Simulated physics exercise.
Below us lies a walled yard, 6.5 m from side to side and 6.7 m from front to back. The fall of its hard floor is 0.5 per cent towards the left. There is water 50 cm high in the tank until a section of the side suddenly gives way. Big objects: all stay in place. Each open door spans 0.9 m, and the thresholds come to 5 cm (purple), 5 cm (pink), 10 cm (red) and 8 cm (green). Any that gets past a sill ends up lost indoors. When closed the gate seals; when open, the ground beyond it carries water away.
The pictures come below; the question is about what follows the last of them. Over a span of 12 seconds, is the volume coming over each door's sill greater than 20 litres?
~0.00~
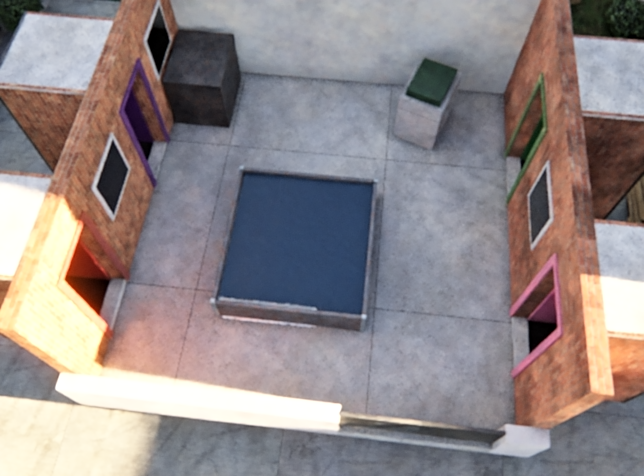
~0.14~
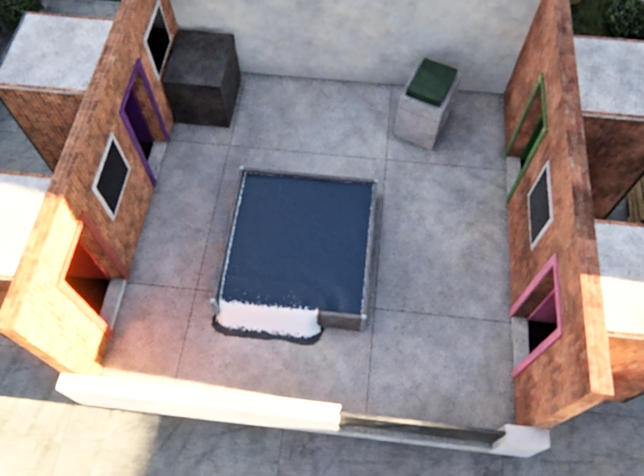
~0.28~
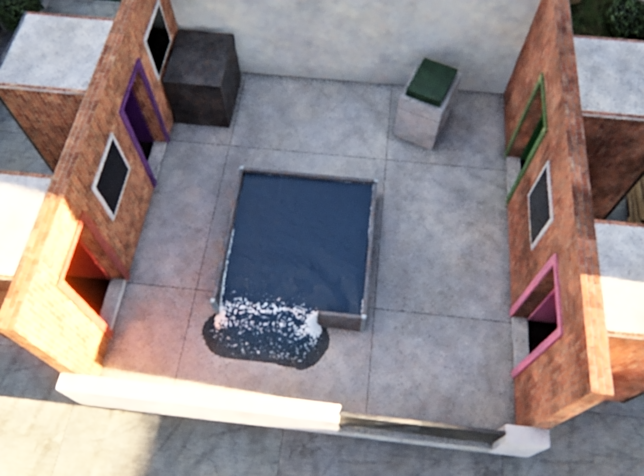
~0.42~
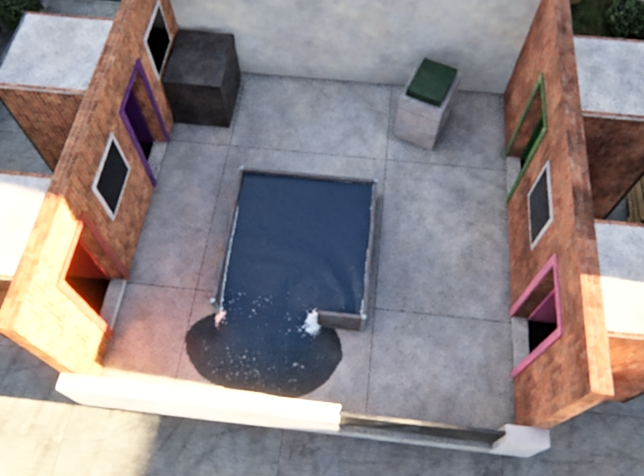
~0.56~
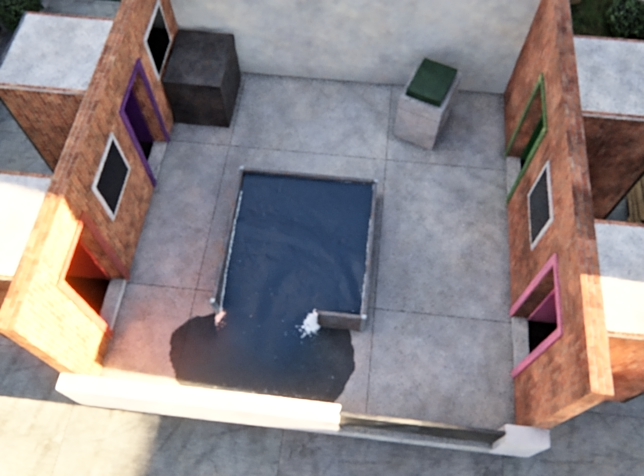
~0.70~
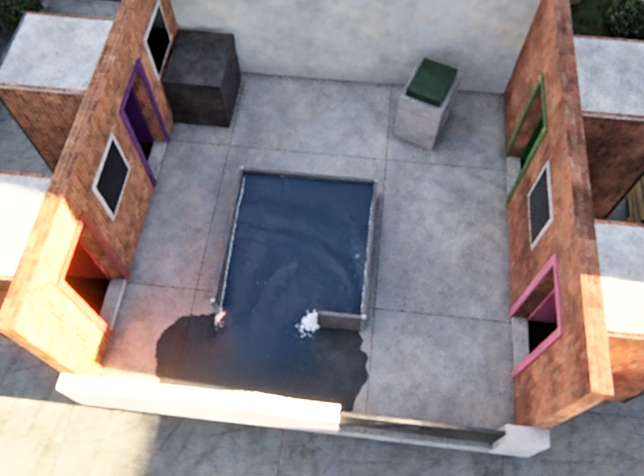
As I see it, purple door: More than stated, pink door: More than stated, red door: More than stated, green door: Less than stated.
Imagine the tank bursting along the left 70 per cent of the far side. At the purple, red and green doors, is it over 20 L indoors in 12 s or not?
So purple tops it, red stays lower, green stays lower.
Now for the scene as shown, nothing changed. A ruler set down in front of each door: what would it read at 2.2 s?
Measured in centimetres, the purple door gives 0, the pink door 0, the red door 14 and the green door 0.
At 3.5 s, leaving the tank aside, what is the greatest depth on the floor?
Up to near 33 cm.
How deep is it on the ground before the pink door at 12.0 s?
It's some 4.5 centimetres deep.
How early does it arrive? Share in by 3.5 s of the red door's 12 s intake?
That works out near 30%.
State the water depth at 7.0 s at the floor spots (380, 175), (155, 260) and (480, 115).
First 2 cm, then 8 cm, then 4 cm.
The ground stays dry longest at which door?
I'd say the green one.
After 1.4 s water covers 15 % of the floor and is deepest (38 cm) near (234, 402); purple door not reached, pink door not reached, red door not reached, green door not reached.
After 2.2 s water covers 25 % of the floor and is deepest (46 cm) near (97, 386); purple door not reached, pink door not reached, red door 14 cm at the sill, 0 L in, green door not reached.
After 3.5 s water covers 50 % of the floor and is deepest (33 cm) near (97, 386); purple door 3 cm at the sill, 0 L in, pink door 14 cm at the sill, 15 L in, red door 19 cm at the sill, 30 L in, green door not reached.
After 7.0 s water covers 90 % of the floor and is deepest (15 cm) near (108, 388); purple door 8 cm at the sill, 9 L in, pink door 9 cm at the sill, 87 L in, red door 13 cm at the sill, 88 L in, green door 3 cm at the sill, 0 L in.
After 12.0 s water covers 100 % of the floor and is deepest (10 cm) near (331, 191); purple door 9 cm at the sill, 76 L in, pink door 4 cm at the sill, 104 L in, red door 7 cm at the sill, 95 L in, green door 7 cm at the sill, 0 L in.
